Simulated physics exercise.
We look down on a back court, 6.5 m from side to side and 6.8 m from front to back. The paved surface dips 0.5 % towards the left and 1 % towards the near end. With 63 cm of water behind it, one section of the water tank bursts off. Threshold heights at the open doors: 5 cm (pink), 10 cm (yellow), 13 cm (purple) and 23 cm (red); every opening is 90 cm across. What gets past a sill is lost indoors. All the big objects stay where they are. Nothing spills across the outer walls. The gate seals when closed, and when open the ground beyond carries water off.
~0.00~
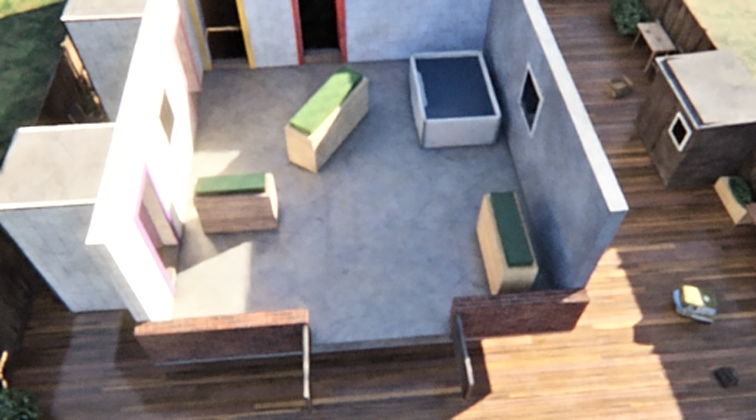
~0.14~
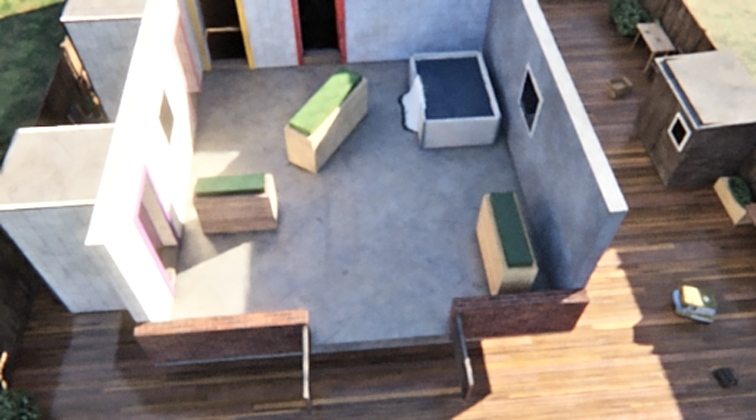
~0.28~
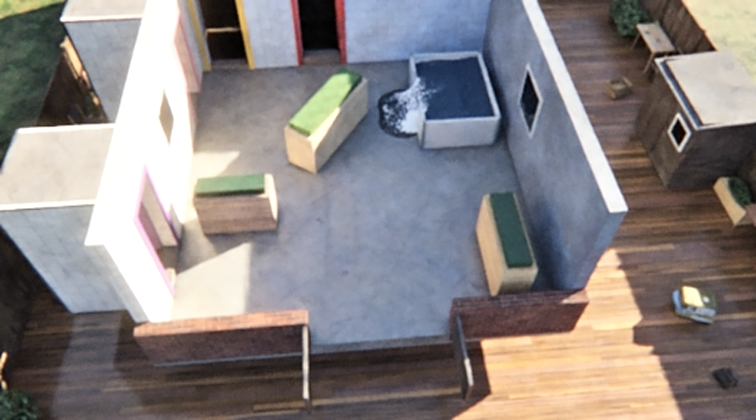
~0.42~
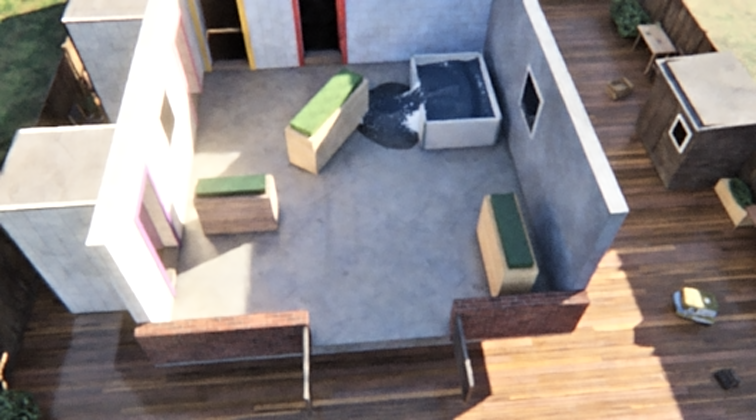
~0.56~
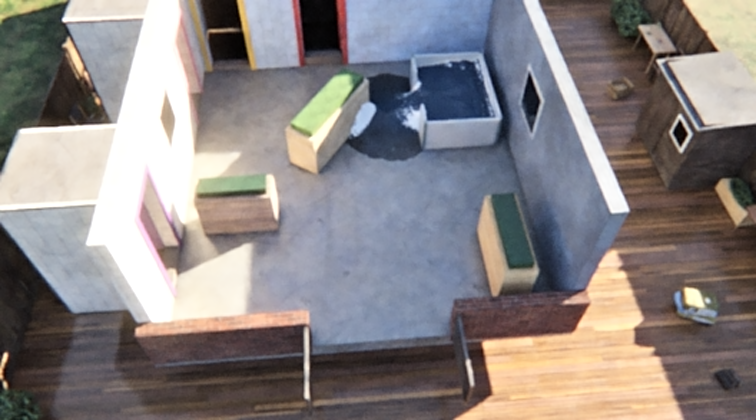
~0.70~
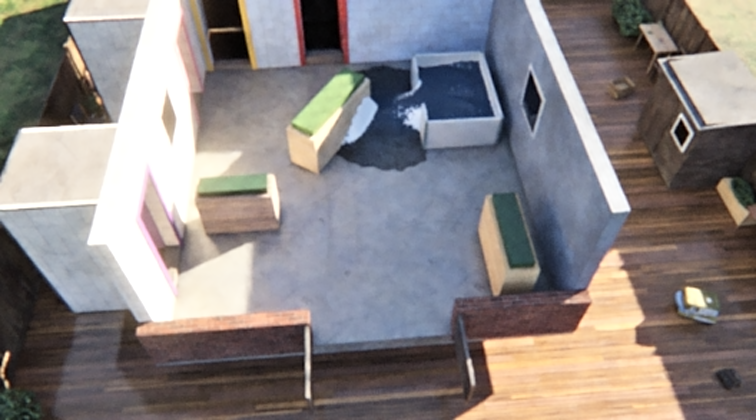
To begin with, dark water sits still in a pale square tank at the back right of a grey walled court holding three green-topped blocks. The tank's left side breaks open and water gushes out, then spreads leftward in a widening dark pool, foaming against the nearest block.
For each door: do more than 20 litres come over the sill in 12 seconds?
The water let in: At the pink door it exceeds the limit; at the yellow door it does not reach the limit; at the purple door it does not reach the limit; at the red door it stays under the limit.
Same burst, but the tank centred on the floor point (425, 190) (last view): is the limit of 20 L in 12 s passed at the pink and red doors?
Then: Pink below, red below.
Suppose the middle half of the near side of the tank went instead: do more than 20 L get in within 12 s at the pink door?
Then: Pink under.
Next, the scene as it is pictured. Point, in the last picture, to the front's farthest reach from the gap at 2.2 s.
Near (249, 298).
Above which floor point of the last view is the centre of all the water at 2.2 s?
At about (393, 123).
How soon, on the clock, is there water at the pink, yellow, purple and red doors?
Arrival: Pink 2.4 s, yellow 1.6 s, purple 3.8 s, red 1.1 s.
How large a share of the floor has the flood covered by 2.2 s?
Some 35 per cent of it.
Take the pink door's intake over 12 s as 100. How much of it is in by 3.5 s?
Some 25 per cent by then.
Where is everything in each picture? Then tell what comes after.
The first frame shows still water, 63 cm deep, in the water tank at (453, 87).
In the second frame, the front is at (405, 96), 0.6 m from the gap at (418, 105); 0.2 m2 of floor is under water; 63 cm left at the back of the water tank.
In the third frame, water pours out at (417, 106) and has run 0.8 m, to (385, 128); typically 10 cm deep outside, 62 cm at the water tank's back.
In the fourth frame, water pours out at (418, 107) and has run 1.3 m, to (360, 126); typically 8 cm deep outside, 56 cm at the water tank's back.
In the fifth frame, the front is at a hidden place, 1.7 m from the gap at (419, 106); 2.7 m2 of floor is under water; 53 cm left at the back of the water tank.
In the sixth frame, water pours out at (420, 105) and has run 2.2 m, to a hidden place; typically 5 cm deep outside, 52 cm at the water tank's back.
After 1.4 s water covers 20 % of the floor and is deepest (40 cm) near (375, 115); pink door not reached, yellow door not reached, purple door not reached, red door 23 cm at the sill, 0 L in.
After 2.2 s water covers 35 % of the floor and is deepest (28 cm) near (375, 115); pink door not reached, yellow door 7 cm at the sill, 0 L in, purple door not reached, red door 22 cm at the sill, 2 L in.
After 3.5 s water covers 55 % of the floor and is deepest (21 cm) near (375, 115); pink door 13 cm at the sill, 24 L in, yellow door 9 cm at the sill, 3 L in, purple door not reached, red door 15 cm at the sill, 4 L in.
After 7.0 s water covers 70 % of the floor and is deepest (12 cm) near (182, 251); pink door 8 cm at the sill, 86 L in, yellow door 6 cm at the sill, 10 L in, purple door 9 cm at the sill, 0 L in, red door 6 cm at the sill, 4 L in.
After 12.0 s water covers 80 % of the floor and is deepest (8 cm) near (485, 318); pink door 4 cm at the sill, 96 L in, yellow door 3 cm at the sill, 10 L in, purple door 5 cm at the sill, 0 L in, red door 2 cm at the sill, 4 L in.
